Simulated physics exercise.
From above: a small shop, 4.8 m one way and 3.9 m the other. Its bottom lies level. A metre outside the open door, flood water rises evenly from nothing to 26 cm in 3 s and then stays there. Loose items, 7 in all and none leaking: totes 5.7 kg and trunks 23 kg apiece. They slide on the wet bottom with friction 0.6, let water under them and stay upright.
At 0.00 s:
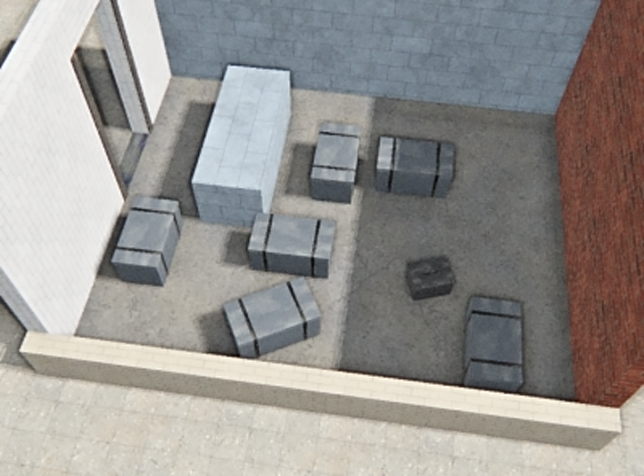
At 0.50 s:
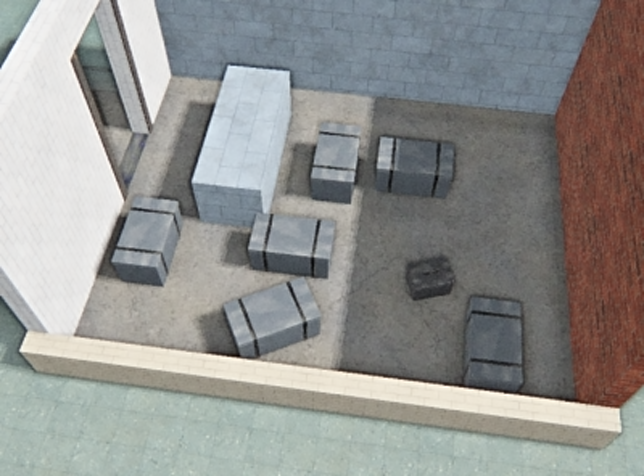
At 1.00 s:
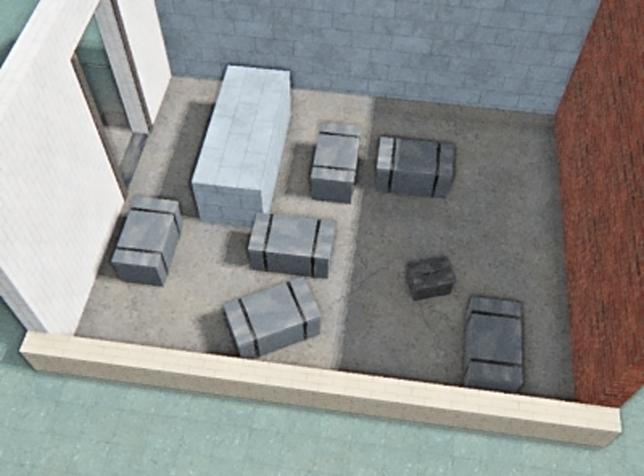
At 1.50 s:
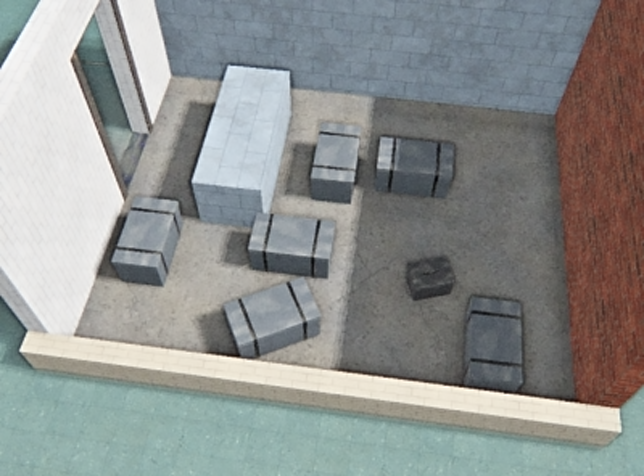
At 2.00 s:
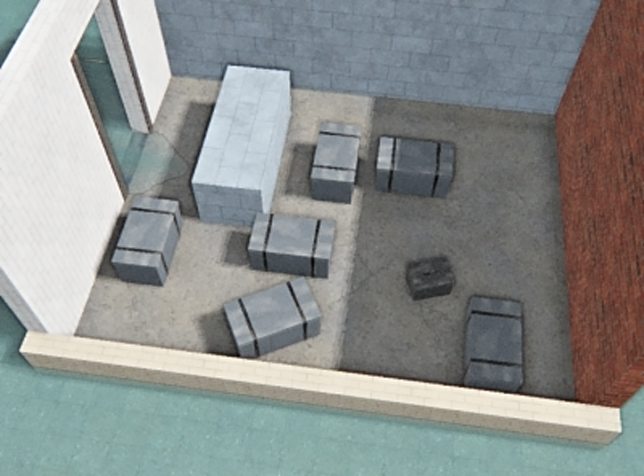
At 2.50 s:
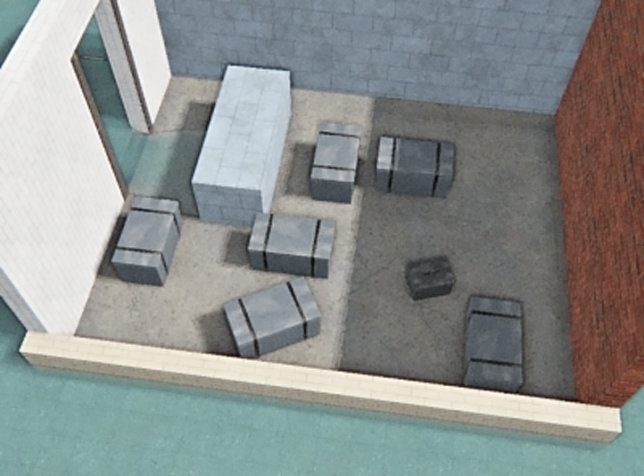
Small open-topped shop with strapped grey boxes standing still as greenish water covers the ground outside, then spreads in through the doorway.
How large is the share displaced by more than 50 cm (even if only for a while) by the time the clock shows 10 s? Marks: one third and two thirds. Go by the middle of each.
That comes to between one and two thirds.
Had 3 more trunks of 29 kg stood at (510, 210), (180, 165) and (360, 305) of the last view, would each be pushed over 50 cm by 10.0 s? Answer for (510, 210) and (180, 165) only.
In that order: Short of it, more.
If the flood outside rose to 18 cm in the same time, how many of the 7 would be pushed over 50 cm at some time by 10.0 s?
In that case 2 of them.
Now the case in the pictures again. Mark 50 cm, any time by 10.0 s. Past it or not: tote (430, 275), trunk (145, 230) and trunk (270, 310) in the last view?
In turn: Over, more, more.
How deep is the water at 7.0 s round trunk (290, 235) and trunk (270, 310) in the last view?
Roughly 2 and 6 cm.
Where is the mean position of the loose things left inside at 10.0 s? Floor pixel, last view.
Around (420, 248).
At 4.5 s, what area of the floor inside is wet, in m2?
About 5.0 m2.
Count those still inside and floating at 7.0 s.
At that moment 1.
After 3.5 s 0 of 7 are over 50 cm from their spots; 0 afloat.
After 4.5 s 0 of 7 are over 50 cm from their spots; 0 afloat.
After 7.0 s 1 of 7 are over 50 cm from their spots; 1 afloat.
After 10.0 s 4 of 7 are over 50 cm from their spots, and 4 have been at some point; 3 afloat.
